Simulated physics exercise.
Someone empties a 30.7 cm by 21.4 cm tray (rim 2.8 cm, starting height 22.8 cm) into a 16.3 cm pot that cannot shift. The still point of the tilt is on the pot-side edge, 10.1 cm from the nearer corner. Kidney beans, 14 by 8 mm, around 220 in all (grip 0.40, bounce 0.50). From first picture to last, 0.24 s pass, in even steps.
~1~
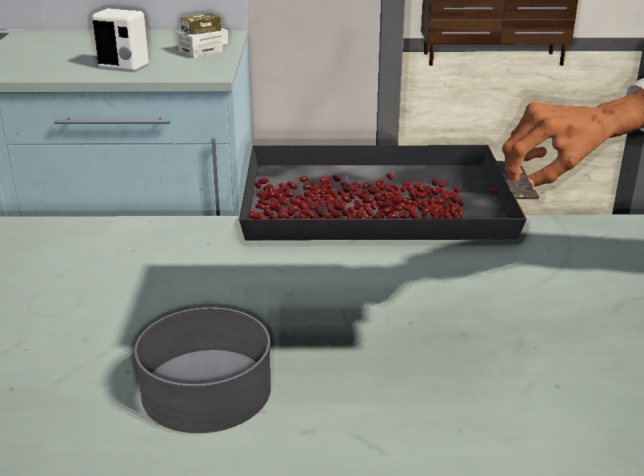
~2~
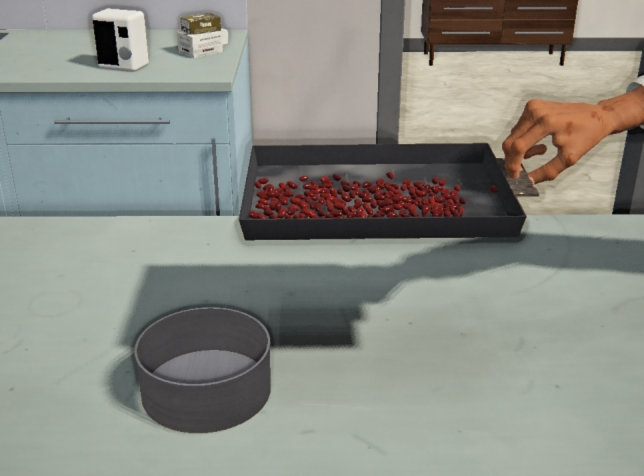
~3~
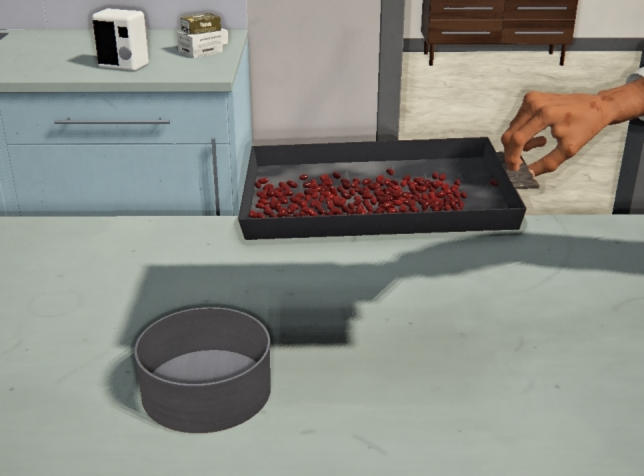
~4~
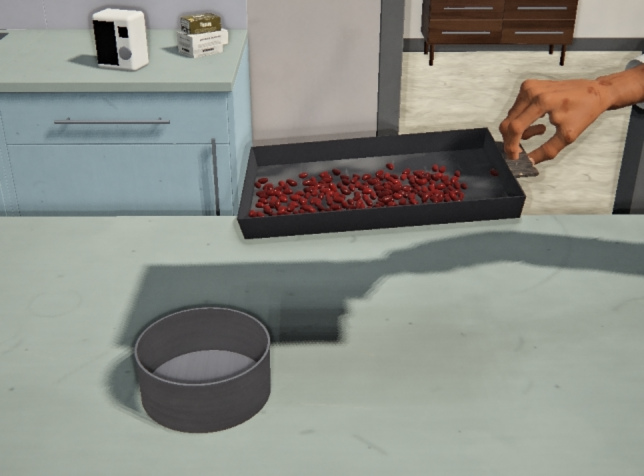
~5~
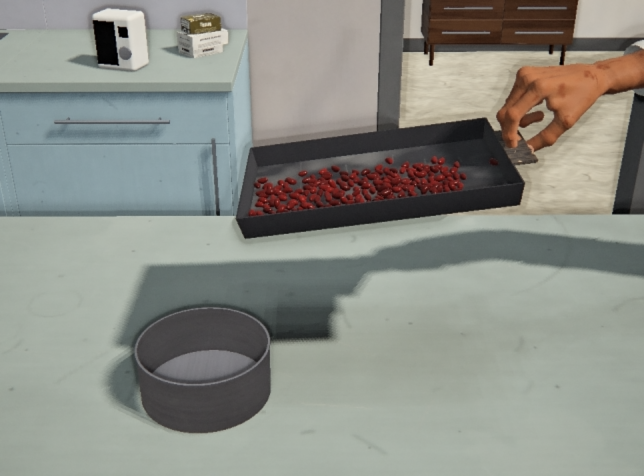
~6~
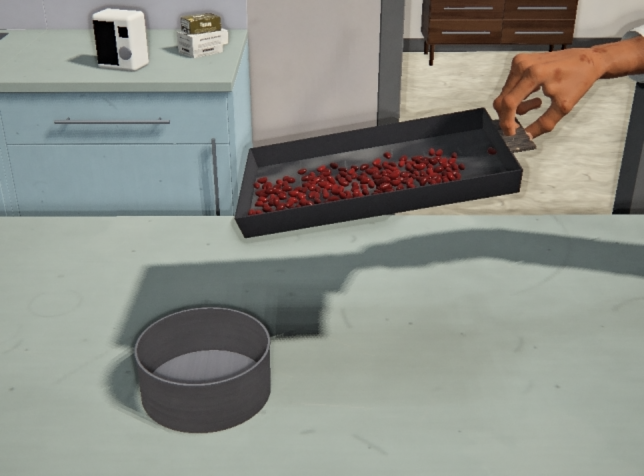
A hand raises the right end of a dark tray of red beans, tilting it left.
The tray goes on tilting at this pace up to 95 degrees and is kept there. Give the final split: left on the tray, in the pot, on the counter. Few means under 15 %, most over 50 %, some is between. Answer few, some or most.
Tray few, pot some, counter most.
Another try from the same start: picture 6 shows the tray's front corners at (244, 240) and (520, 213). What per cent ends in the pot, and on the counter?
Pot 20, counter 80.
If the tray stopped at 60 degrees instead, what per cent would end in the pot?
It would be near 0 per cent.
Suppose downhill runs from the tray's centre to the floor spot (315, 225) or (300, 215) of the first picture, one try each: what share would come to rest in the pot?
About 85 and 100 per cent.
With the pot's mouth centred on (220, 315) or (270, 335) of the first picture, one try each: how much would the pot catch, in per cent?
Some 60 and 5 per cent.
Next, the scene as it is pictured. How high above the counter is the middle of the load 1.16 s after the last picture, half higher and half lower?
About 24 cm.
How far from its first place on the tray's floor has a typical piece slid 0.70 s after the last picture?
About 9 cm.
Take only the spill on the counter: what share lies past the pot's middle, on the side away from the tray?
About 60 per cent.
Then, 0.70 s after the last picture, tilt 50 degrees; the tray holds 100 %, the pot 0 %.
Then, 1.16 s after the last picture, tilt 76 degrees; the tray holds 100 %, the pot 0 %.
Then, 1.70 s after the last picture, tilt 95 degrees; the tray holds 20 %, the pot 15 %.
In the end, tray 0 %, pot 25 %, counter 70 %.
